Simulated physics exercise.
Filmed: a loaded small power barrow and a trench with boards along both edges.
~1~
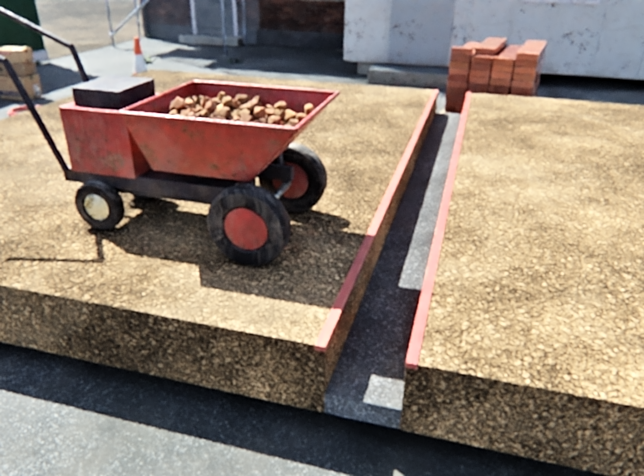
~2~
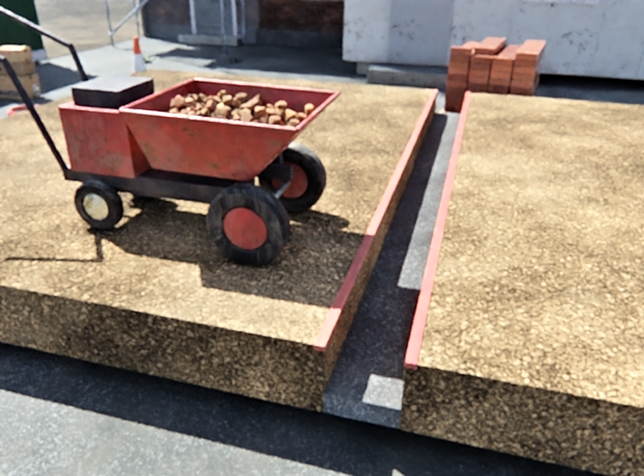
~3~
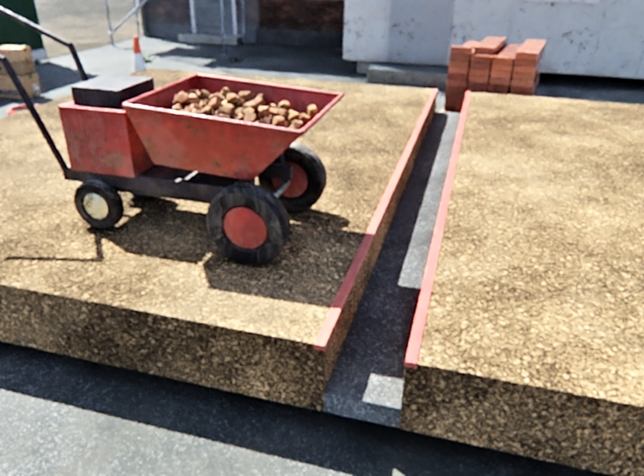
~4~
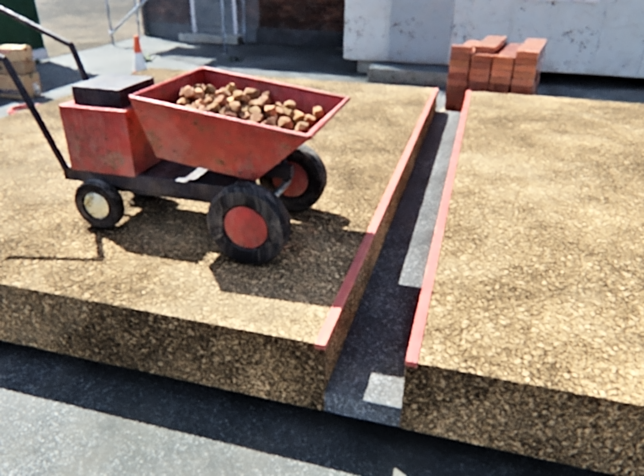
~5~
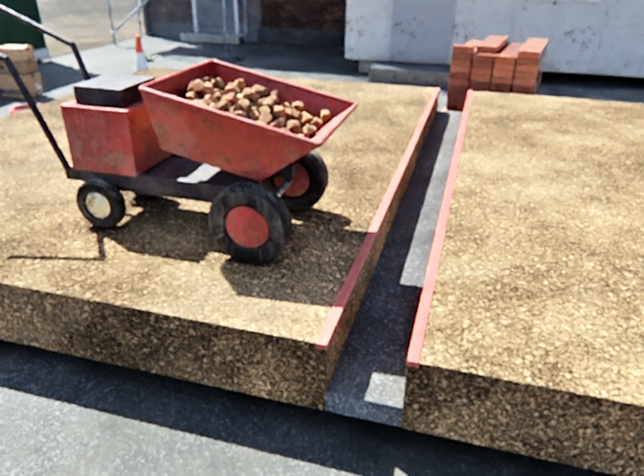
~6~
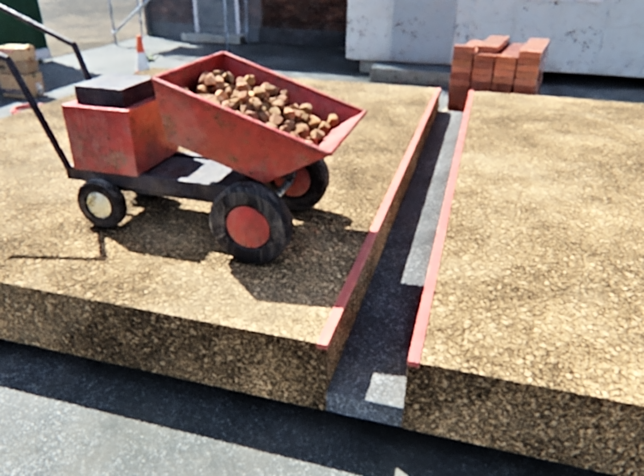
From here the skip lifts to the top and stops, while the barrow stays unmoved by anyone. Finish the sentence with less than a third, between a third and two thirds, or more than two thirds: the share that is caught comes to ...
The share that is caught comes to more than two thirds.
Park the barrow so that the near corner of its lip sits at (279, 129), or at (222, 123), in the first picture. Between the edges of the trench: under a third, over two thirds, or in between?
First: Beyond two thirds; second: The middle third.
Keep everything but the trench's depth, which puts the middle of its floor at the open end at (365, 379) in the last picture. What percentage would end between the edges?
70 %.
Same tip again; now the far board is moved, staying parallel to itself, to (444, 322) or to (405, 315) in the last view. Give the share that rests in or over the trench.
100 %, give or take, and then 80 %.
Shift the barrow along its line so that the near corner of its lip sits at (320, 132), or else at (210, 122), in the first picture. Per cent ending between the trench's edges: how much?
First spot: Roughly 70 percent; second spot: Roughly 40 percent.
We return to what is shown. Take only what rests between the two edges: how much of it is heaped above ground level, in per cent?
Close to 5 percent.
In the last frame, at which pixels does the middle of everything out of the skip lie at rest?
Close to (400, 276) in the last picture.
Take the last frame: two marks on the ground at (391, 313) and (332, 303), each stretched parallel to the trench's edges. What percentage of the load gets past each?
I reckon some 40 per cent and some 100 per cent.
Shortly afterwards, skip tipped steeply; the whole lot in the skip.
Next, skip tipped right over; the bulk in the skip; near a quarter in or heaped over the trench; only a few falling.
Some moments later, skip tipped right over; a little in the skip; the bulk in or heaped over the trench; only a few beyond it.
In the end, skip tipped right over; only a few in the skip; all but a few in or heaped over the trench; a little beyond it.
